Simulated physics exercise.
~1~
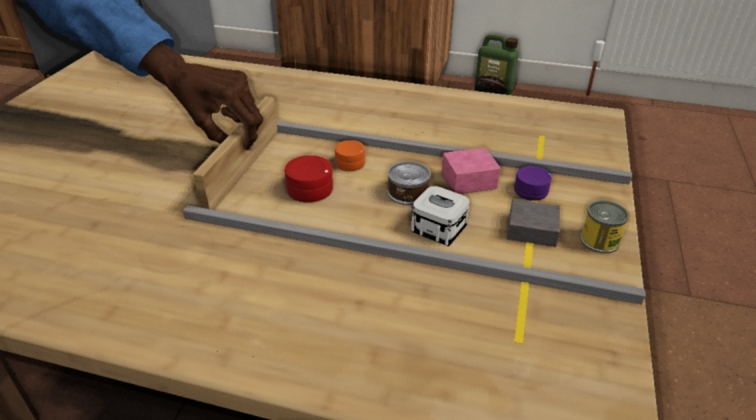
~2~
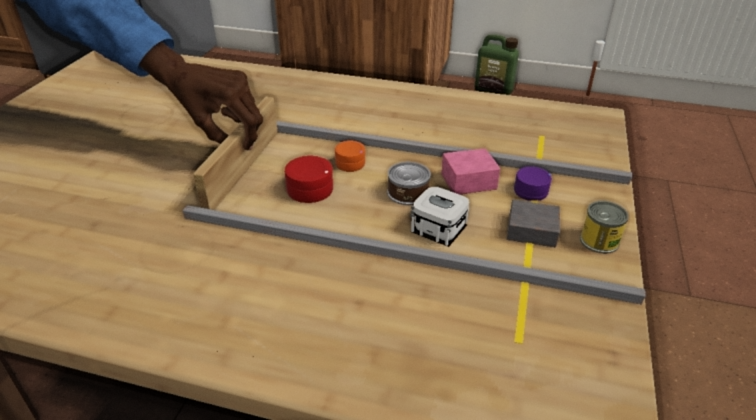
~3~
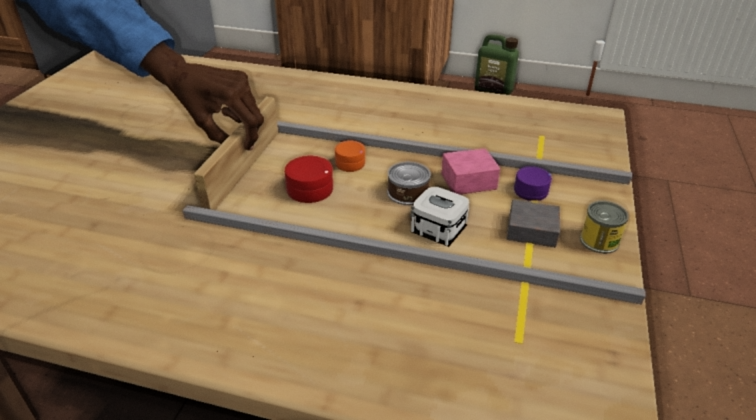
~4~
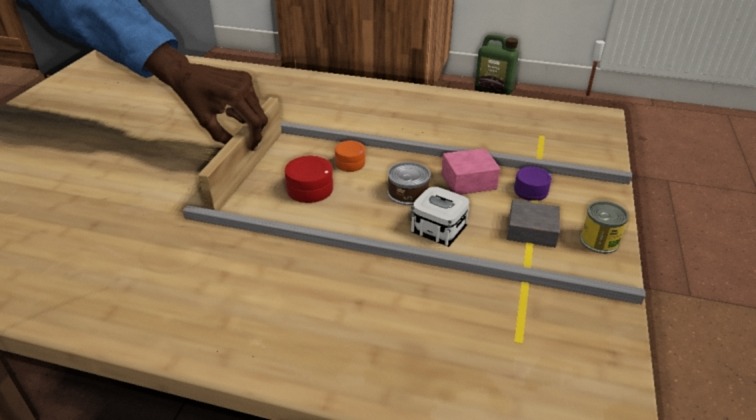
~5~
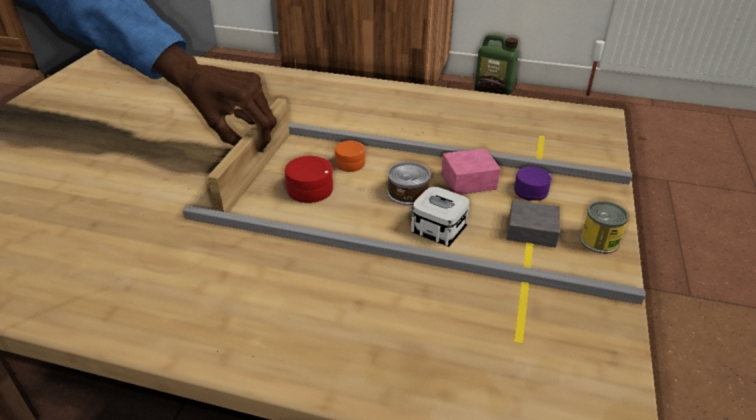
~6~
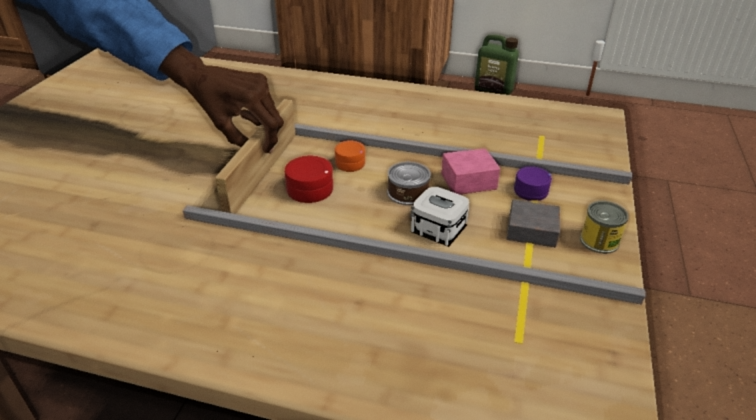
A dark-skinned hand in a blue sleeve grips a wooden board at the left of a pale wooden table, seen from above at an angle. Between two grey rails sit red and orange lids, a tin, a black-and-white container, a pink block, a purple lid, a grey block and a yellow tin near yellow tape. The hand slides the board slightly right; everything else and the camera stay still.
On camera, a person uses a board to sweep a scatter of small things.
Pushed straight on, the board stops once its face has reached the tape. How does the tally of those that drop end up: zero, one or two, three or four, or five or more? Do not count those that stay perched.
Gone: Just a lone one or pair.
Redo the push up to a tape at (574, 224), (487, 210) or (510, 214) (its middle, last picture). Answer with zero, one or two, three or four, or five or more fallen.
So, taking them in turn, I'd give three to four; zero; no fall at all.
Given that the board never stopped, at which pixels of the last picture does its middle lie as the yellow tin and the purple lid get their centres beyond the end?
The yellow tin gives roughly (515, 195), the purple lid roughly (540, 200).
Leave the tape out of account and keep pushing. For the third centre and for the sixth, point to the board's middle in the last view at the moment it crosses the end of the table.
Near (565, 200) first, near (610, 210) second.
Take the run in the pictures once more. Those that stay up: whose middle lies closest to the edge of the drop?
The purple lid is the one.
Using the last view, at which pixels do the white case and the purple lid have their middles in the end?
In the last picture the white case sits at (553, 251) while the purple lid sits at (630, 196).
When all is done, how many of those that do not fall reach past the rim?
That adds up to 1.
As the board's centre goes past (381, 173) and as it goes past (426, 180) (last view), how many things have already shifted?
Well, it's 4 at the first one and 5 at the second.
Early on, none off yet; yellow tin at rest near (604, 227); grey block at rest near (534, 223); purple lid at rest near (533, 184).
Finally, the number that fall off is one or two; lost, yellow tin.
